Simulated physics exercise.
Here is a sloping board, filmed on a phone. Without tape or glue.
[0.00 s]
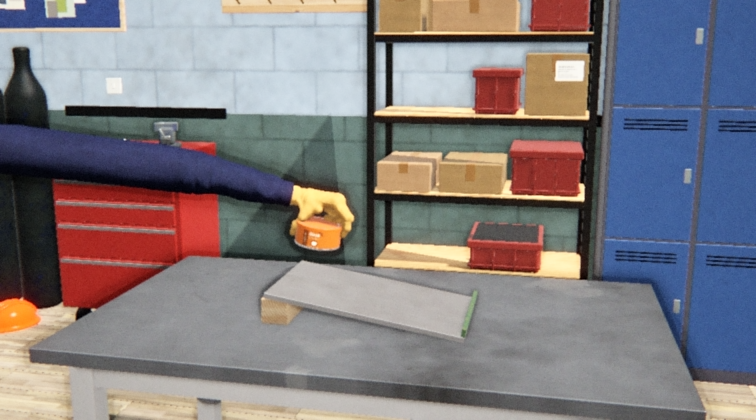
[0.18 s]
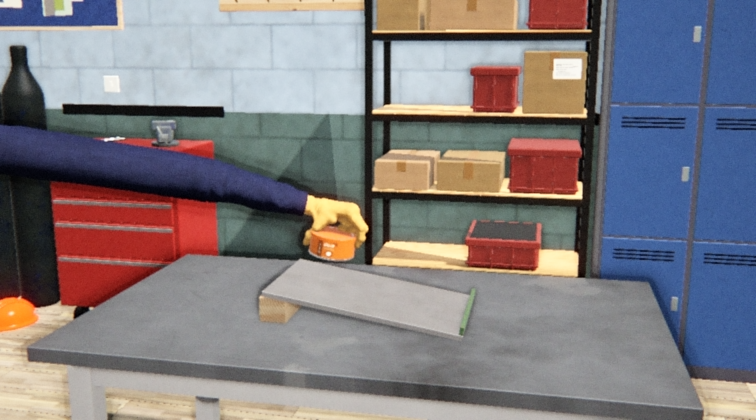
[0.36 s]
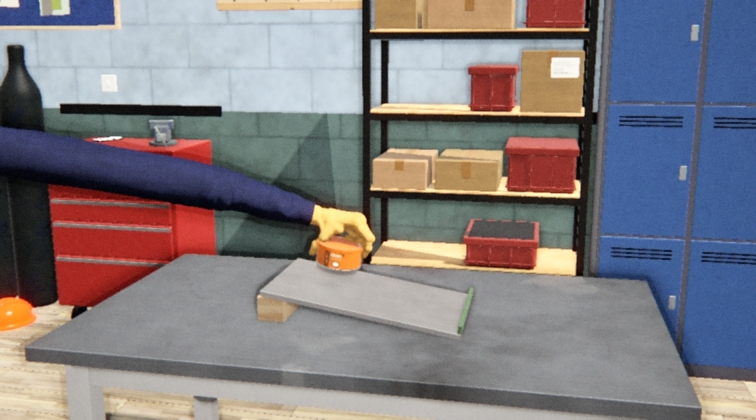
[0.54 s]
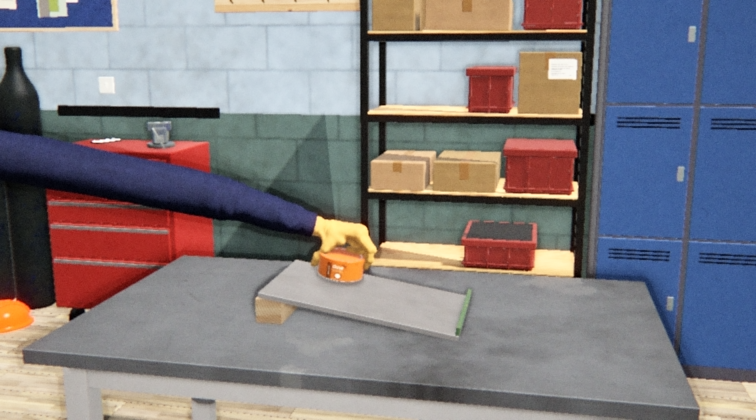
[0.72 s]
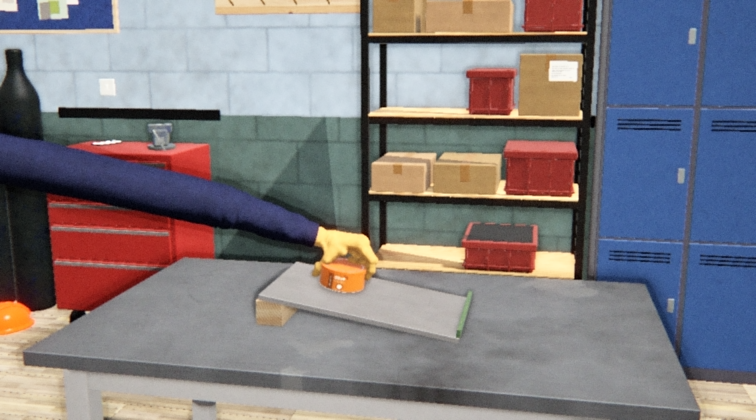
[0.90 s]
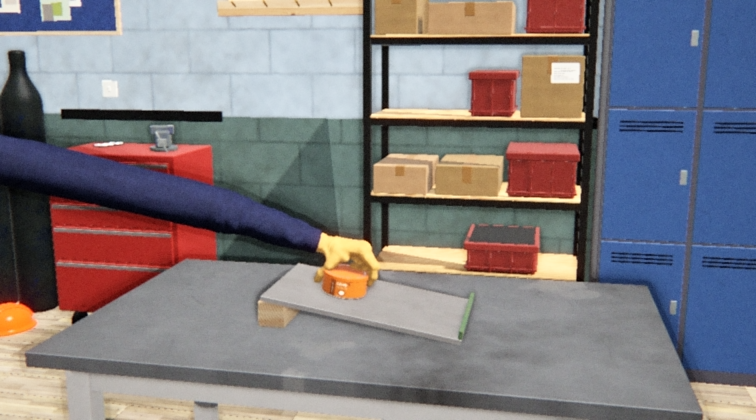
In this clip, a yellow-gloved hand on a dark blue sleeve carries an orange tub rightward and down over a grey sloping board on a workbench, then sets it on the upper part of the board and keeps hold of it.
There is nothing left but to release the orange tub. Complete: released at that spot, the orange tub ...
Released at that spot, the orange tub stays still.
By 1.10 s, all is still.
By 1.40 s, orange tub resting near (345, 282).
When it is over (1.9 s), it is as before. End places, in pixels of the last picture, orange tub near (345, 282). The orange tub remains at rest.
